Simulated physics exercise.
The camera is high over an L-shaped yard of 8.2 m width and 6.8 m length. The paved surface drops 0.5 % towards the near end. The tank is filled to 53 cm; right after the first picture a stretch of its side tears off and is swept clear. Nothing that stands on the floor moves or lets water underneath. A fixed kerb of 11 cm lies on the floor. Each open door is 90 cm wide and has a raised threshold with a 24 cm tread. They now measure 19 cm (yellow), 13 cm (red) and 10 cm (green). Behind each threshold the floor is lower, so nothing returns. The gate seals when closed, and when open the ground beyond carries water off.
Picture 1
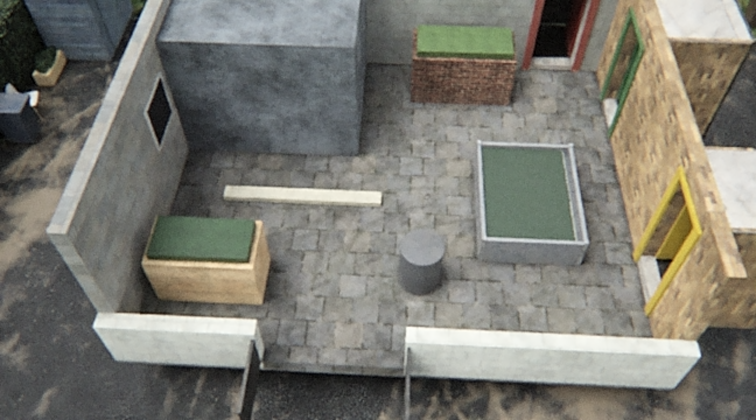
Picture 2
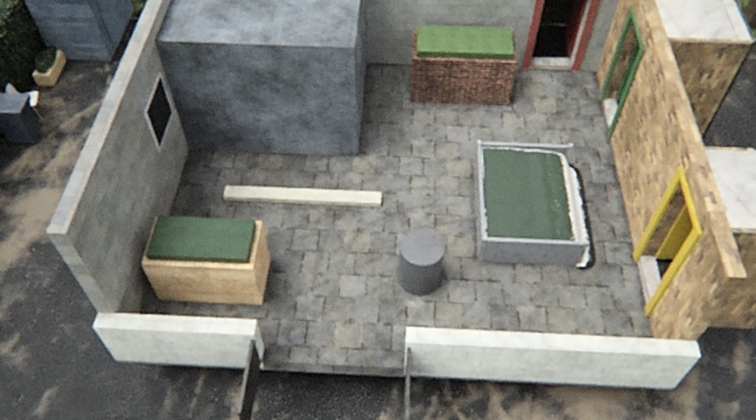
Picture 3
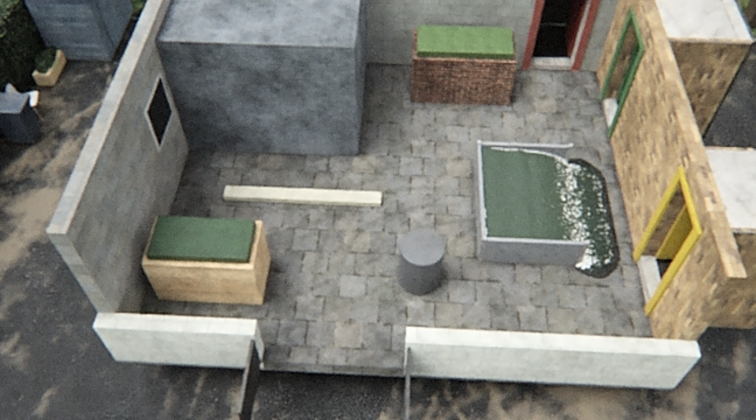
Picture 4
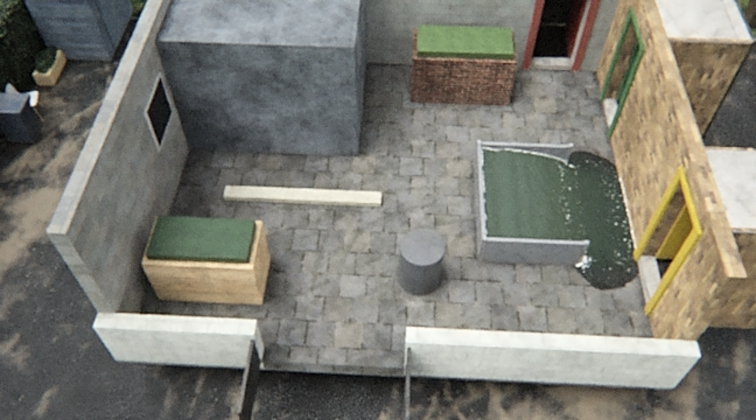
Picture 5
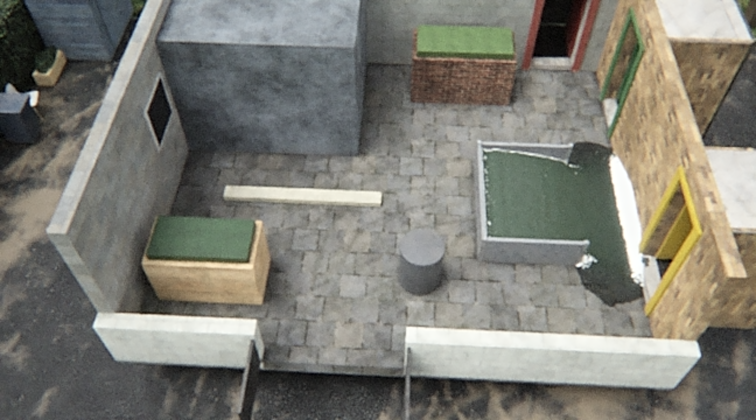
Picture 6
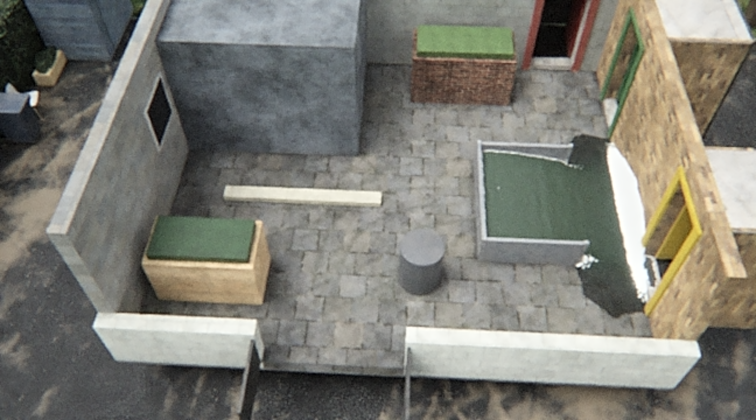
Walled paved yard with a grey tank losing its right side, green water pouring out and spreading to the yellow door.
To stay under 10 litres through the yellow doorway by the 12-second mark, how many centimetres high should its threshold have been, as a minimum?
Close to 22 cm is just enough.
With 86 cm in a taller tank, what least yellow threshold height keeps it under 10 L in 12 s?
Then roughly 37 cm.
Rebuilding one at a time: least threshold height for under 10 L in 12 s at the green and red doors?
About 7.5 cm at green and 16 cm at red.
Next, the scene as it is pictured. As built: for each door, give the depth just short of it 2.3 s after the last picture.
In cm: Yellow 13, red 19, green 8.
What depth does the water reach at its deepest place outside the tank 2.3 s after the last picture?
Up to some 25 cm.
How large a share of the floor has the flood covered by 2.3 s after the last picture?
Some 30 per cent of it.
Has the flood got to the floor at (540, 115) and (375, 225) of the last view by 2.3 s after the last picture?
In that order: Wet, still dry.
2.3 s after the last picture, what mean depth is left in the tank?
Some 15 cm.
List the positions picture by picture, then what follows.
Still water, 53 cm deep, in the tank at (529, 193); the yellow door at (662, 250) is dry, in the first frame.
Water pours out at (570, 208) and has run 0.2 m, to (590, 262); about 6 cm deep outside, 53 cm at the back, in the second frame.
The gap is at (570, 209), the front 0.7 m out at (614, 260); the back of the tank holds 53 cm, in the third frame.
The gap is at (570, 209), the front 1.0 m out at (637, 267); the back of the tank holds 51 cm, in the fourth frame.
The front is at (642, 291), 1.1 m from the gap at (570, 209); 2.9 m2 of floor is wet, 45 cm left at the back, in the fifth frame.
The gap is at (570, 209), the front 1.3 m out at (646, 307); the back of the tank holds 45 cm; water is at the yellow door at (662, 250), in the sixth frame.
Then, 0.7 s after the last picture water covers 10 % of the floor, deepest (40 cm) near (613, 216); 24 cm at the yellow door, 4 litres in over its 19 cm threshold.
Then, 2.3 s after the last picture water covers 30 % of the floor, deepest (25 cm) near (642, 365); 13 cm at the yellow door, 16 litres in over its 19 cm threshold.
Then, 11.3 s after the last picture water covers 95 % of the floor, deepest (6 cm) near (182, 175); 5 cm at the yellow door, 16 litres in over its 19 cm threshold.
At the yellow door as built, the water peaked near 24 cm, 0.7 s after the last picture.
With a threshold of 17.5 cm, 24 litres would have come in within the 12 s; with 24 cm, 5 litres. So under 10 litres takes about 22 cm.
